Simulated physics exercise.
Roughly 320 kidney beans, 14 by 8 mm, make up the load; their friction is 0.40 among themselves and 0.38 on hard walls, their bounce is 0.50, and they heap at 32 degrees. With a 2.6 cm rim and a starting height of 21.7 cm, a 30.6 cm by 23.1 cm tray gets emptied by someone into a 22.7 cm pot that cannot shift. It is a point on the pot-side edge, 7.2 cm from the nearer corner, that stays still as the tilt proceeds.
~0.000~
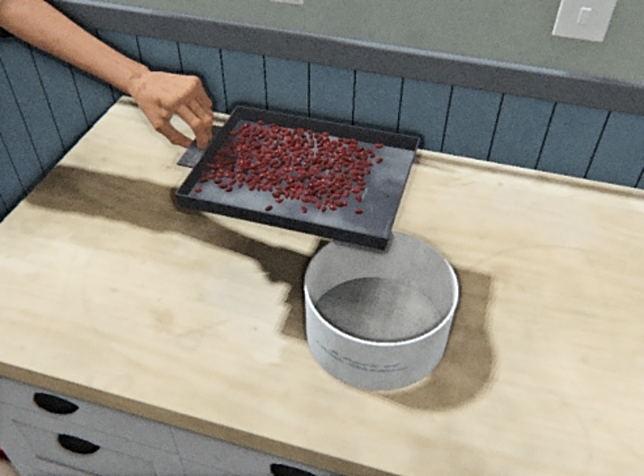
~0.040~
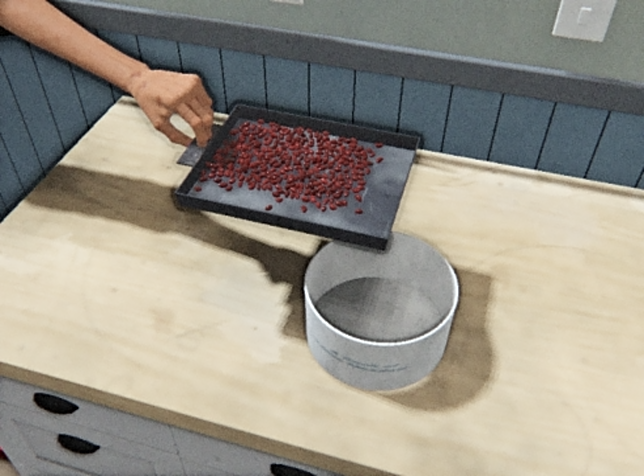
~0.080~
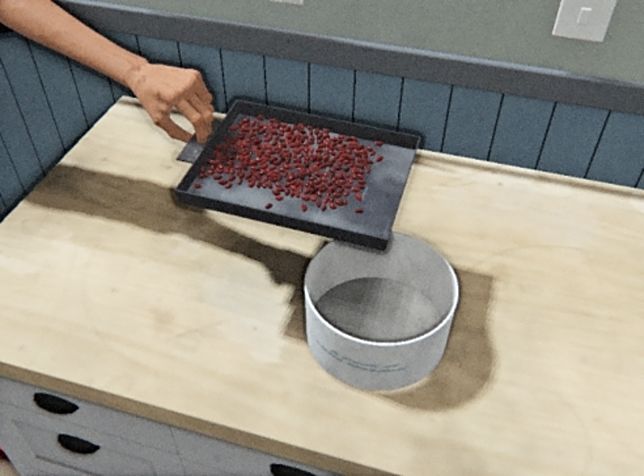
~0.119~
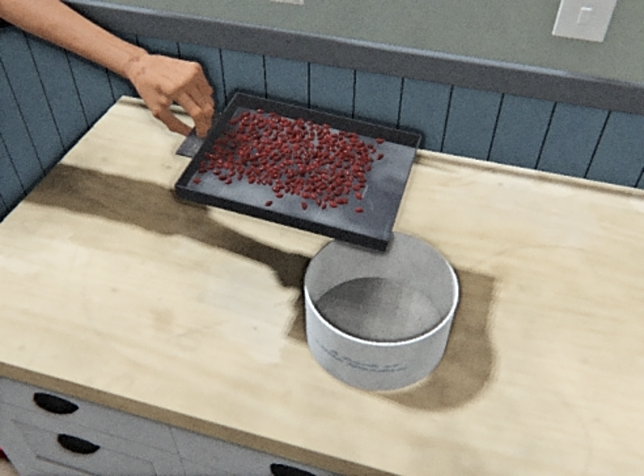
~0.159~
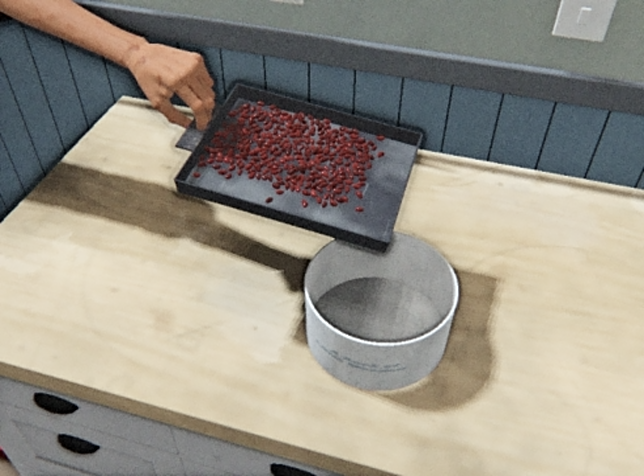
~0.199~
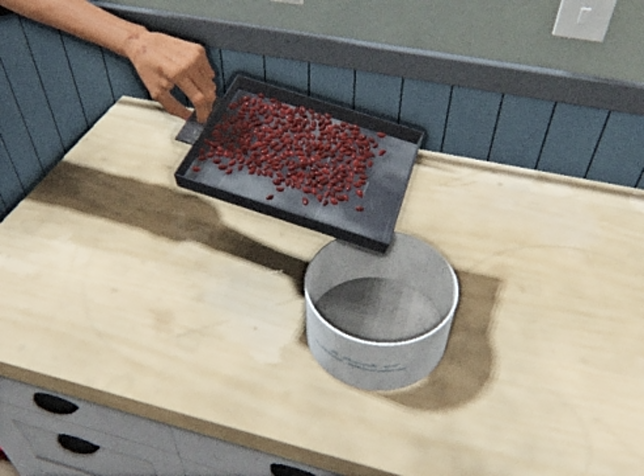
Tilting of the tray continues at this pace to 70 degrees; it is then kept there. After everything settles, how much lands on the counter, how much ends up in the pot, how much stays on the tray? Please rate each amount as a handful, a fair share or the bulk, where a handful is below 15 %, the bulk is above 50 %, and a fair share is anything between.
Counter: A handful; pot: The bulk; left on the tray: A fair share.
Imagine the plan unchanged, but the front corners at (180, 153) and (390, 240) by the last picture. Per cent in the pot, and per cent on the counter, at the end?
Pot 30, counter 40.
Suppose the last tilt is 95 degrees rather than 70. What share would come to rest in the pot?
95 percent.
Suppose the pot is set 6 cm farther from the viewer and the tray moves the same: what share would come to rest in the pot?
In that setup it would come to near 30 per cent.
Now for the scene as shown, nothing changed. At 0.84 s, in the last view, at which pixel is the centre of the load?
Near pixel (387, 220).
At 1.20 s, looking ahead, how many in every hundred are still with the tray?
Around 45 percent.
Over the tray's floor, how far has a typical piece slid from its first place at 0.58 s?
Displacement on the tray: Roughly 5 cm.
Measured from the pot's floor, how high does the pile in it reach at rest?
Some 2.5 cm above the floor.
Then, at 0.58 s, tilt 39 degrees; the tray holds 100 %, the pot 0 %.
After 0.84 s, tilt 59 degrees; the tray holds 95 %, the pot 0 %.
After 1.20 s, tilt 70 degrees; the tray holds 45 %, the pot 50 %.
In the end, at 2.1 s, counter 0 %, pot 60 %, tray 40 %.
